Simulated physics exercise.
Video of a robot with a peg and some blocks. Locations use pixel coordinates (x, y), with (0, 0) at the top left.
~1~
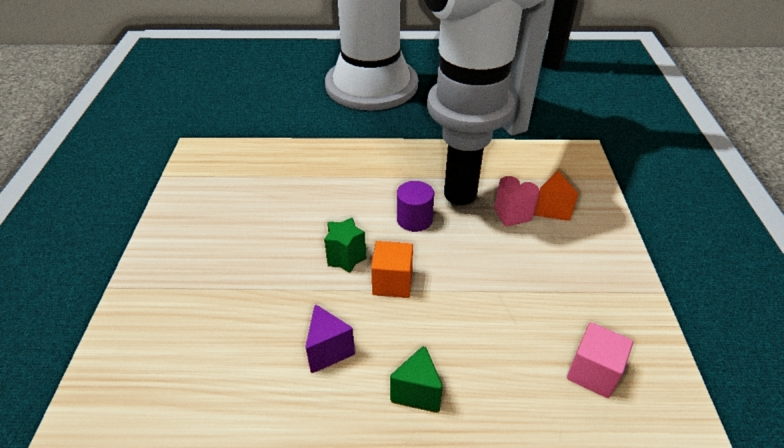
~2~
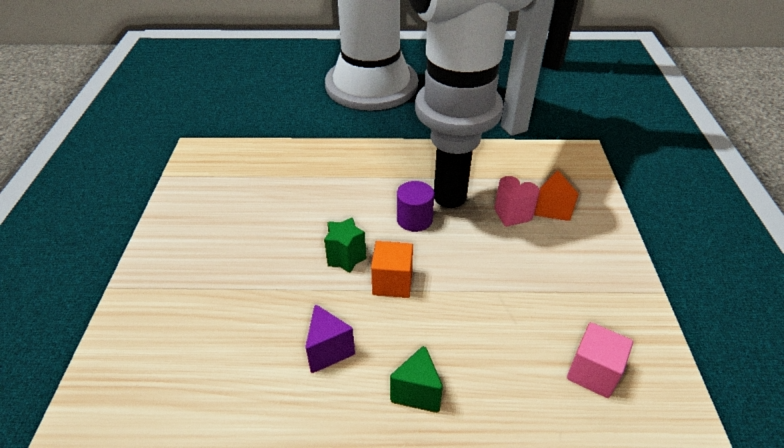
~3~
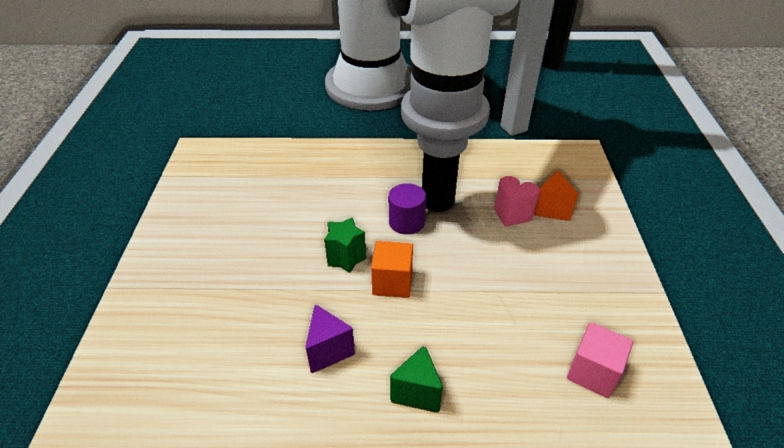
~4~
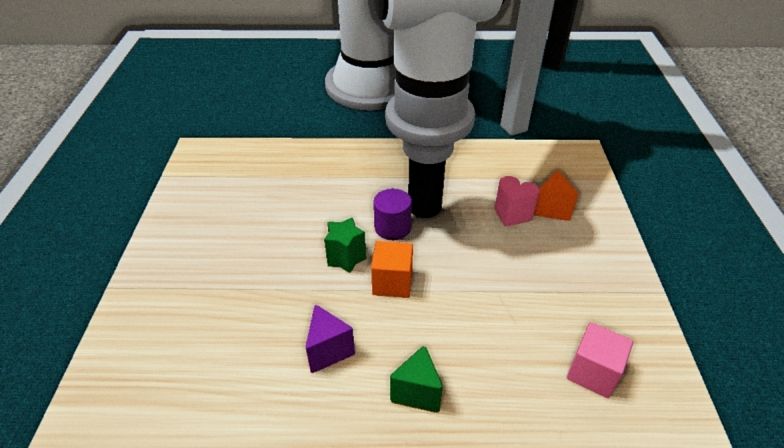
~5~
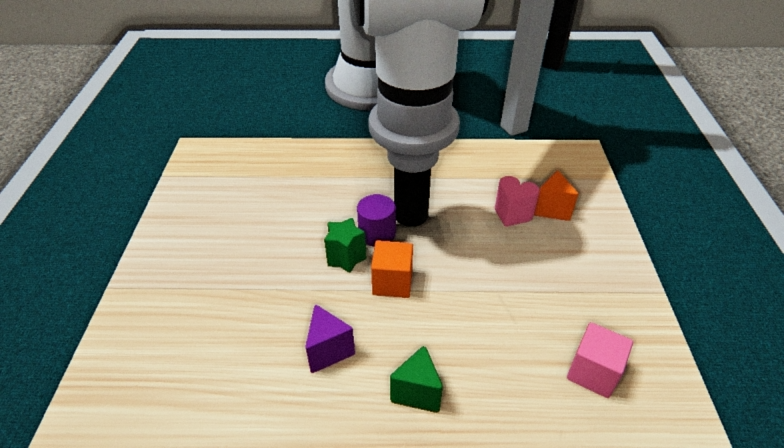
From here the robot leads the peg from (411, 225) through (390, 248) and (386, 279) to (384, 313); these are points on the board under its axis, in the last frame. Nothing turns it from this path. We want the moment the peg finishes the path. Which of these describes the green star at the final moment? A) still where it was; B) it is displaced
The answer is B.
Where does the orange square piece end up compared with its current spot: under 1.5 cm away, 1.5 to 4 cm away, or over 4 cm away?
It moves quite far, over 4 cm.
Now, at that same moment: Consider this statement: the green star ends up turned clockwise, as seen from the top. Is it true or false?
That is false.
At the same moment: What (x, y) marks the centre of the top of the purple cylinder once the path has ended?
The purple cylinder ends near (353, 214).
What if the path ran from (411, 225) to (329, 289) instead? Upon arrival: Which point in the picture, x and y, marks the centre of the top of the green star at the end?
The centre of its top face lies at (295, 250).
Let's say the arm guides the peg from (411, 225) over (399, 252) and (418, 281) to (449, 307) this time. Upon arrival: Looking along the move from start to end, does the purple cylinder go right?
Answer: Yes.
What follows on the original path. One third of the way, peg at (390, 240); green star at (332, 235), turned 25° anticlockwise; purple cylinder at (353, 214).
Two thirds of the way, peg at (386, 271); green star at (332, 235), turned 25° anticlockwise; purple cylinder at (353, 214); orange square piece at (398, 281), turned 25° anticlockwise.
At the end, peg at (383, 304); purple three-sided block unmoved; green star at (332, 235), turned 25° anticlockwise; purple cylinder at (353, 214); orange square piece at (407, 315), turned 50° anticlockwise.
